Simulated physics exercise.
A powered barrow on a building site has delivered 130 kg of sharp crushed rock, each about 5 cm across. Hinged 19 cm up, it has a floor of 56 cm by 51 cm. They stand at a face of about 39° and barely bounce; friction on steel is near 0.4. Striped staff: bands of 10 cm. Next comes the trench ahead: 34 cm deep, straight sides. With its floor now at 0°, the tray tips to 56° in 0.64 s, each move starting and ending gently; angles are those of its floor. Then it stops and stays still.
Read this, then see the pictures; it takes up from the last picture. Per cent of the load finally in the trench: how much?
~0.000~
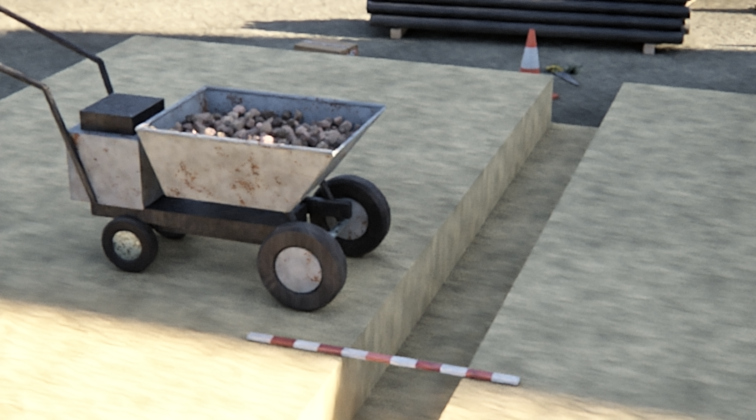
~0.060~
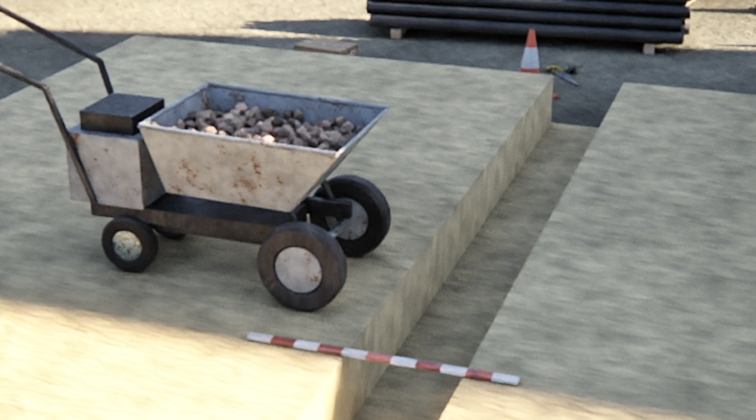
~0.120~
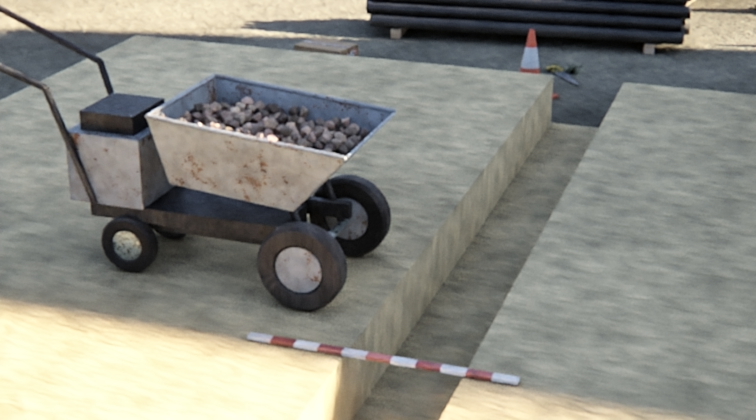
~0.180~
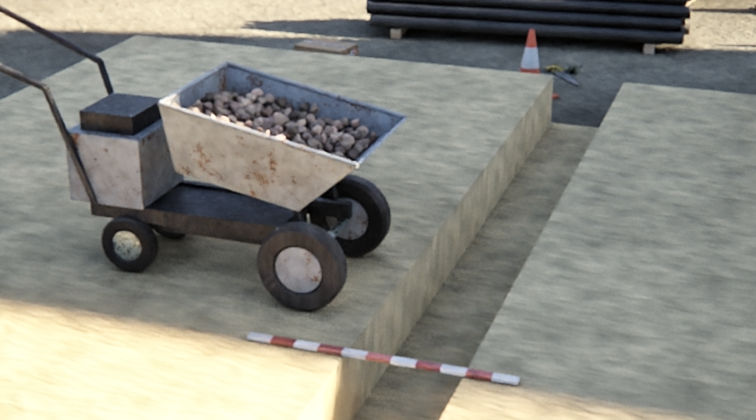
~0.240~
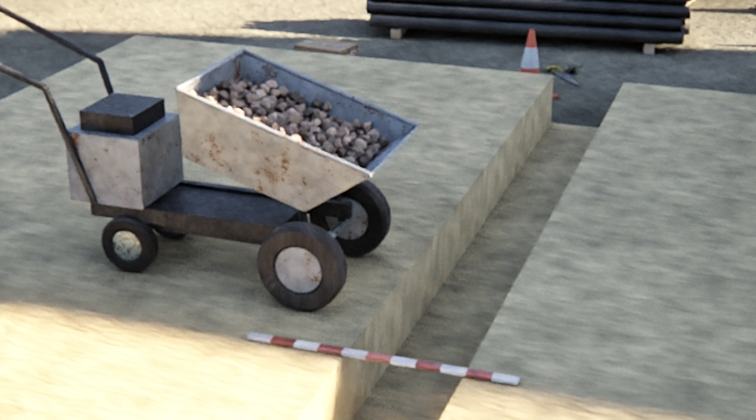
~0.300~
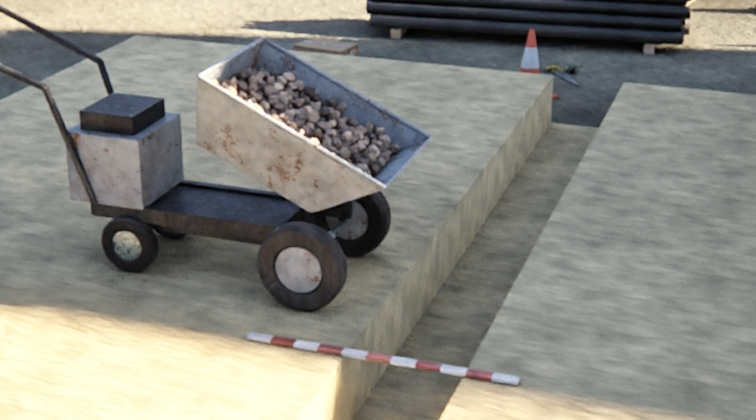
Approx. 23 %.
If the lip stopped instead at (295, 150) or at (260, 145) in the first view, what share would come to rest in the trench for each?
It'd be around 35 per cent and after that around 35 per cent.
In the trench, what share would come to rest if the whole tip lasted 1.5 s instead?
Then roughly 15 percent.
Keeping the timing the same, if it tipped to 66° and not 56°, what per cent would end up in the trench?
Trench share: Approx. 40%.
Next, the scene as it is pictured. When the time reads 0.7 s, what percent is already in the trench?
By then, around 0 percent.
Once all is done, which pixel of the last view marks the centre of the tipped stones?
I'd point somewhere around (488, 365).
After 0.5 s the floor is at 47°; 100 % in the tray; the foremost stones are at (398, 203).
After 0.7 s the floor is at 56°; 98 % in the tray, 2 % in the trench; the foremost stones are at (463, 246).
After 1.1 s the floor is at 56°; 72 % in the tray, 16 % in the trench, 12 % past the trench; the foremost stones are at (570, 322).
After 3.0 s the floor is at 56°; 63 % in the tray, 23 % in the trench, 14 % past the trench; the foremost stones are at (645, 334).
